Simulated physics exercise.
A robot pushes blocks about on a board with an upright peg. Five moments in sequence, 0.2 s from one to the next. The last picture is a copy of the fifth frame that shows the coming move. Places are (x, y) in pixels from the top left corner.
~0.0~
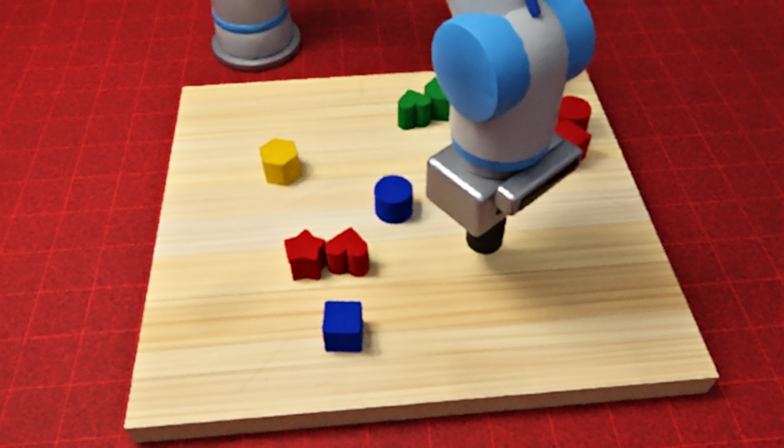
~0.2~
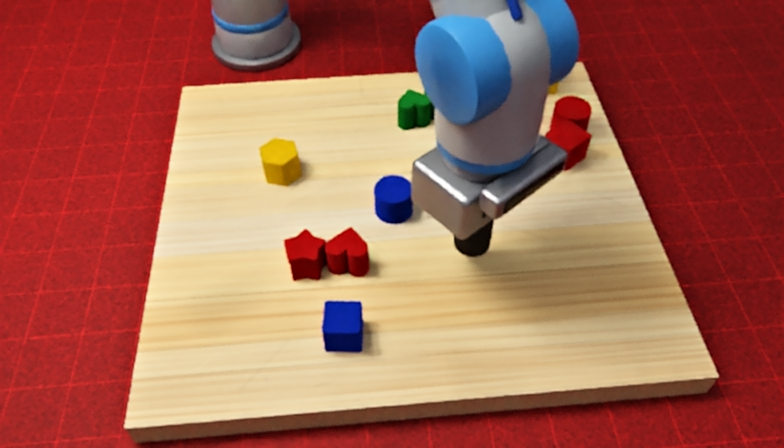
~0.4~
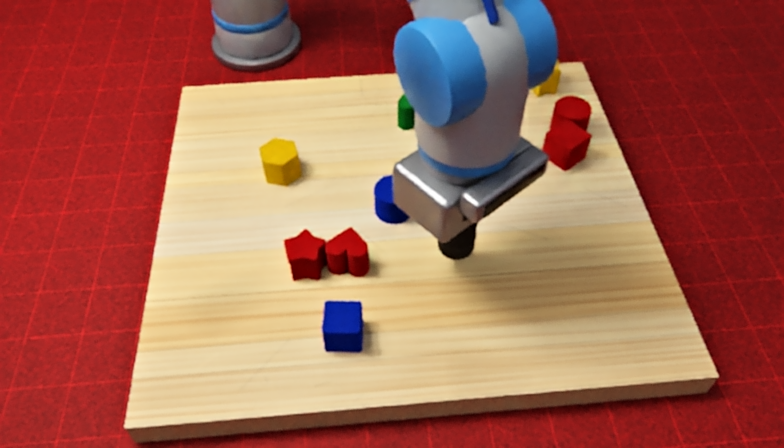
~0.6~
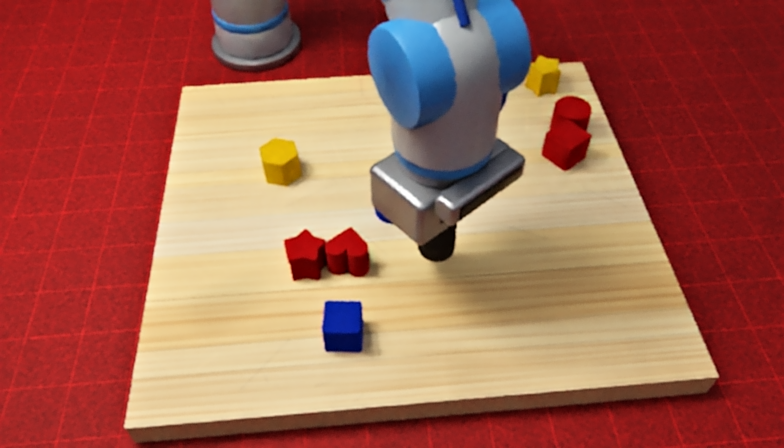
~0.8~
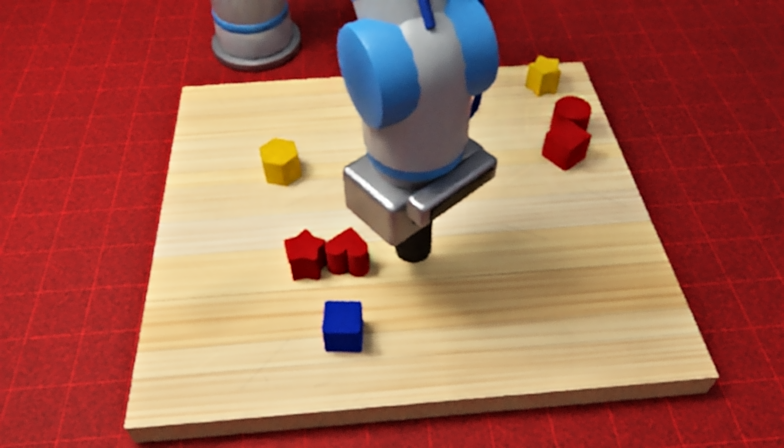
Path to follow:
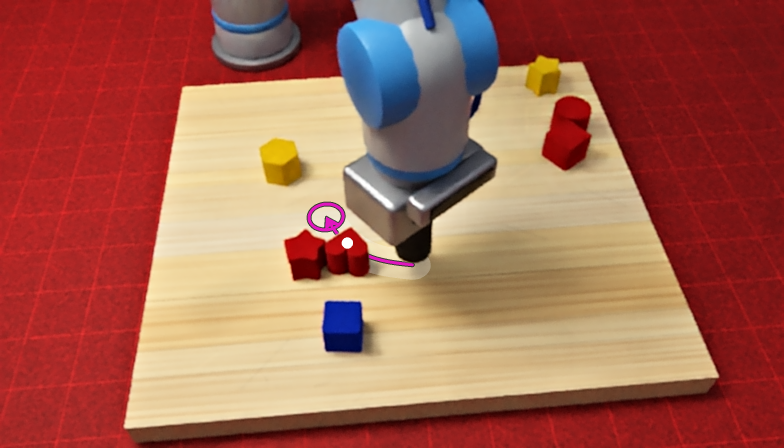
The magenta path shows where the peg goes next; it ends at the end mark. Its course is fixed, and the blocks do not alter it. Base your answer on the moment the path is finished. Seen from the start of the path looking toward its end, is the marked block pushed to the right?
No, I don't think so.
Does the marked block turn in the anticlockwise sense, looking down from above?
Yes, that is what happens.
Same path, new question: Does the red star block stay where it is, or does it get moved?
The answer is that it is displaced.
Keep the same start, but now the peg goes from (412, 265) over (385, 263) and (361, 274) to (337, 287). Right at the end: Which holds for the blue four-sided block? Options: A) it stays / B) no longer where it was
A - it stays.
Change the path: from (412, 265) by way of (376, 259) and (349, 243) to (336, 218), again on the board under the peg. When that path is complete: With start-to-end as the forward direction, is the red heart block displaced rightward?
I expect not.
The drawn path runs from (412, 265) via (374, 258) and (344, 241), ending at (326, 217); the dot is on the red heart block.
On the path given first. One third of the way, peg (373, 243); red star block (301, 244); red heart block (339, 246), turned 15° clockwise.
Two thirds of the way, peg (342, 225); red star block (289, 245); red heart block (325, 245), turned 20° anticlockwise.
At the end, peg (324, 201); red star block (289, 245); red heart block (325, 245), turned 20° anticlockwise; blue cylinder not moved.
